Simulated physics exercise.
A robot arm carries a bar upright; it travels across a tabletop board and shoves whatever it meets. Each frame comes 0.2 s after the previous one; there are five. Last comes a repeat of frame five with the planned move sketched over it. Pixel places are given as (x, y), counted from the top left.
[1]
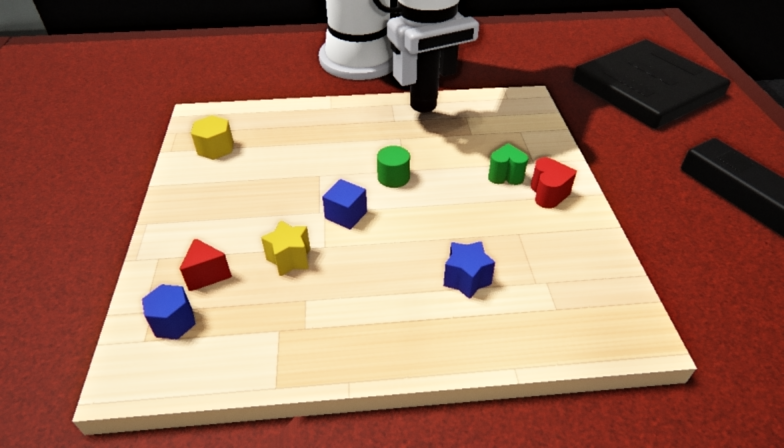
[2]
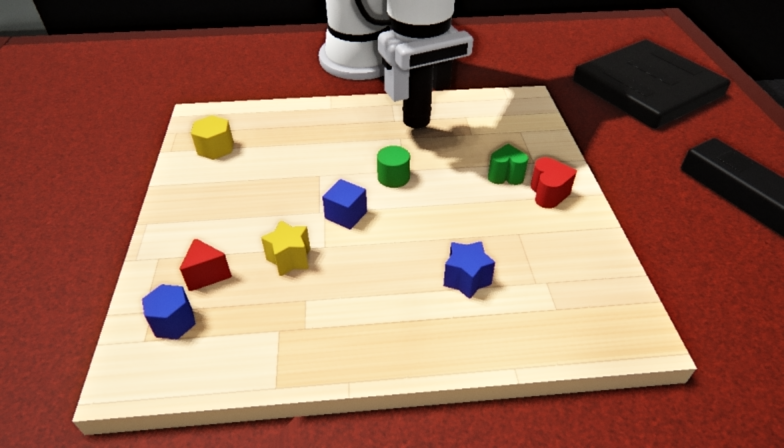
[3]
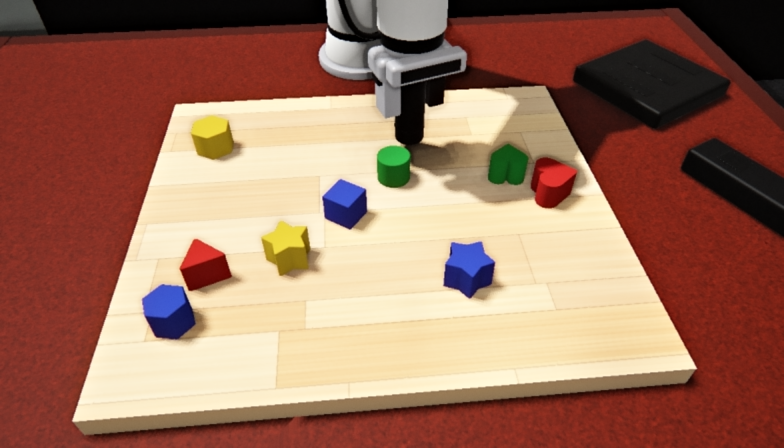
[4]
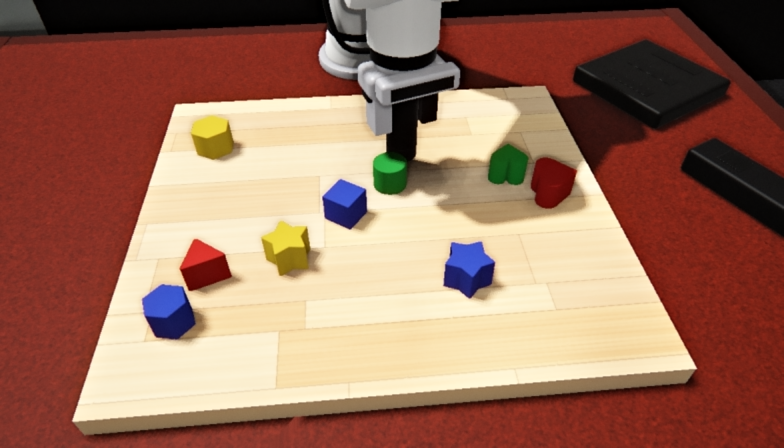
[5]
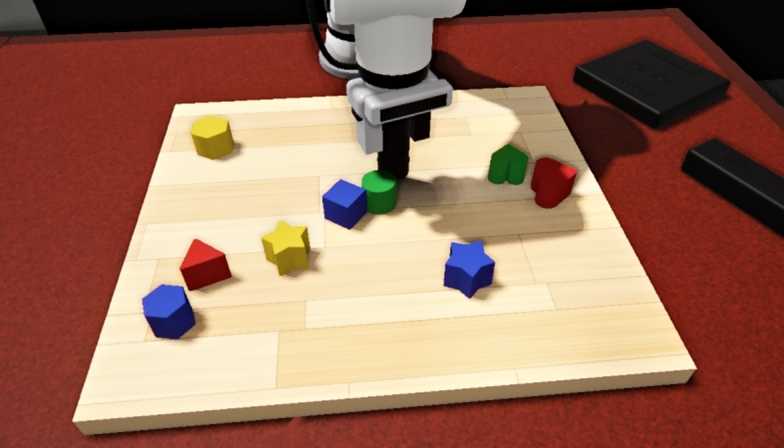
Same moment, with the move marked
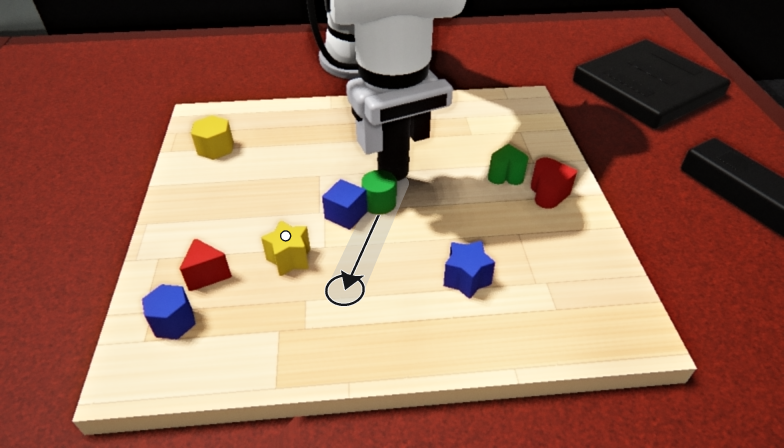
A robot arm with a dark bar at its end moved forward over a wooden board of colored blocks, then pushed the green disc forward and left, right up beside the blue square block.
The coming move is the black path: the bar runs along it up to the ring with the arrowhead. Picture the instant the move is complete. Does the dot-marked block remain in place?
Yes - that is the case.
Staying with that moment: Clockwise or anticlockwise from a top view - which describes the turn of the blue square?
Looking down, it rotates clockwise.
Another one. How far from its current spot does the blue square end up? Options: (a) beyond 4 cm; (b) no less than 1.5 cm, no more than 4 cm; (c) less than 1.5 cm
b.
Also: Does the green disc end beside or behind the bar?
Short answer: No.
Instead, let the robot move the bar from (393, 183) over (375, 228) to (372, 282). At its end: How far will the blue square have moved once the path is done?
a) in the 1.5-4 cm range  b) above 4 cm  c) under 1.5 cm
a
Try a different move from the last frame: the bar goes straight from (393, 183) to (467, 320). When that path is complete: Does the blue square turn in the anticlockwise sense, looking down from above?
No.
Path on the board, straight from (393, 183) to (345, 290); the dot is on the yellow star block.
The first path, step by step. One third of the way, bar (379, 203); blue square (333, 201), turned 65° clockwise; green disc (366, 215).
Two thirds of the way, bar (362, 239); blue square (333, 201), turned 65° clockwise; green disc (345, 253).
At the end, bar (344, 279); yellow star block in place; blue square (333, 201), turned 65° clockwise; green disc (318, 295).
